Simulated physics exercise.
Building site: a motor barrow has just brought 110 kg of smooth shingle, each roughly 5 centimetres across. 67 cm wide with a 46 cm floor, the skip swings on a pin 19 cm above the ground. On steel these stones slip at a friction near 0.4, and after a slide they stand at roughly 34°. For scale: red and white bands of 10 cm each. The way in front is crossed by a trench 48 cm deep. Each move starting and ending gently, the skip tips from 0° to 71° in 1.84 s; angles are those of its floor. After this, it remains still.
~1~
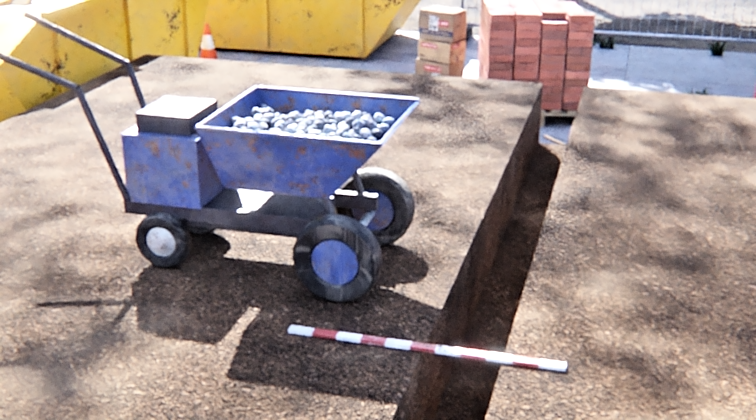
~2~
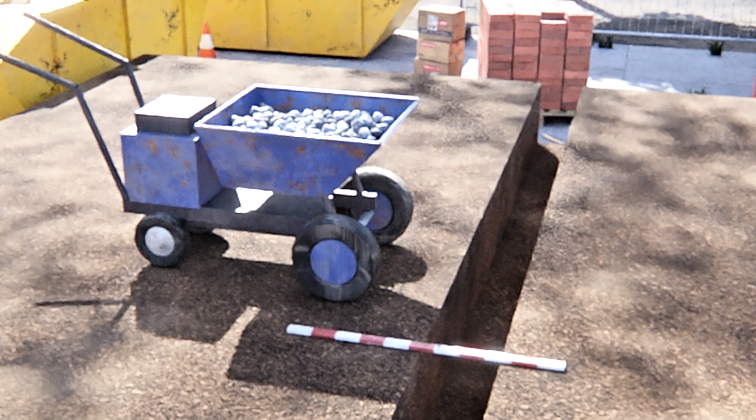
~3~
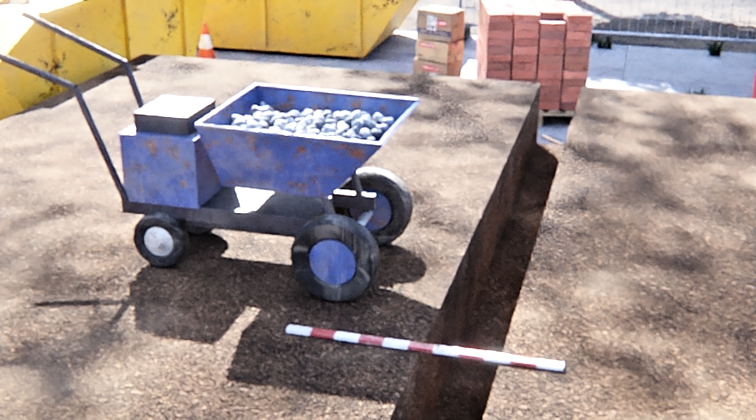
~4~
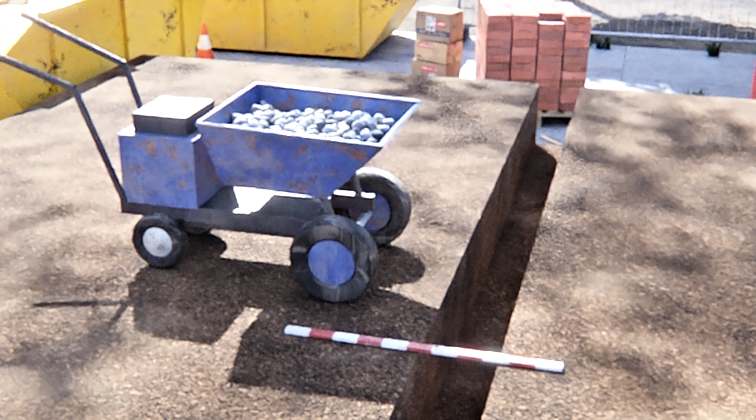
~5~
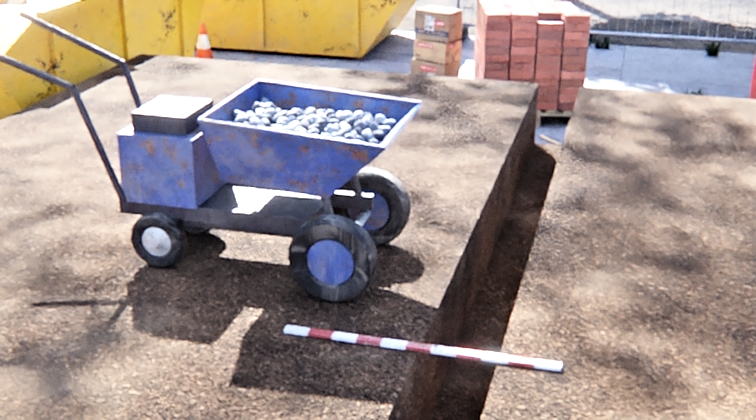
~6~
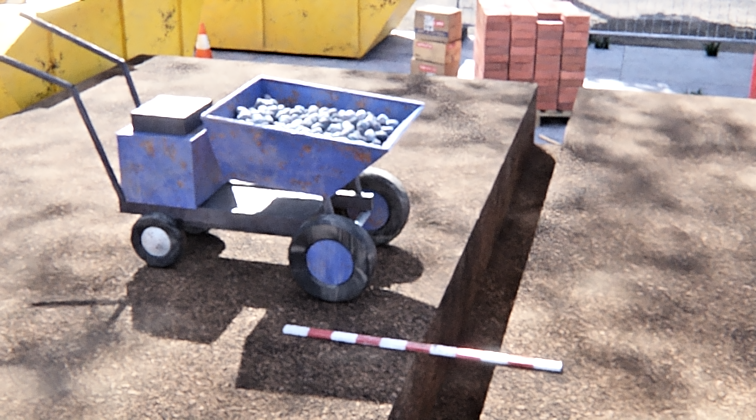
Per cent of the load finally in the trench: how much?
Approx. 56 %.
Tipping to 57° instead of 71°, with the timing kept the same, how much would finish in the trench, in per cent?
Then about 65 per cent.
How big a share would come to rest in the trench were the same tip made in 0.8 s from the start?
In that case, around 40%.
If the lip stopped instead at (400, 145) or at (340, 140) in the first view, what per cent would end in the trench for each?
Some 35 and some 100 per cent, in that order.
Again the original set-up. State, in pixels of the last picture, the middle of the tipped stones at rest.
Look at roughly (508, 359).
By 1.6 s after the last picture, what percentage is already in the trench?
Around 40 per cent of it, at that instant.
Then, 1.1 s after the last picture the floor is at 60°, 97 % in the skip, 3 % in the trench; the foremost stones are at (500, 248).
Then, 1.6 s after the last picture the floor is at 71°, 26 % in the skip, 38 % in the trench, 36 % past the trench; the foremost stones are at (650, 293).
Then, 2.0 s after the last picture the floor is at 71°, 4 % in the skip, 50 % in the trench, 45 % past the trench; the foremost stones are at (706, 295).
Then, 3.9 s after the last picture the floor is at 71°, 0 % in the skip, 56 % in the trench, 44 % past the trench; the foremost stones are at (721, 292).
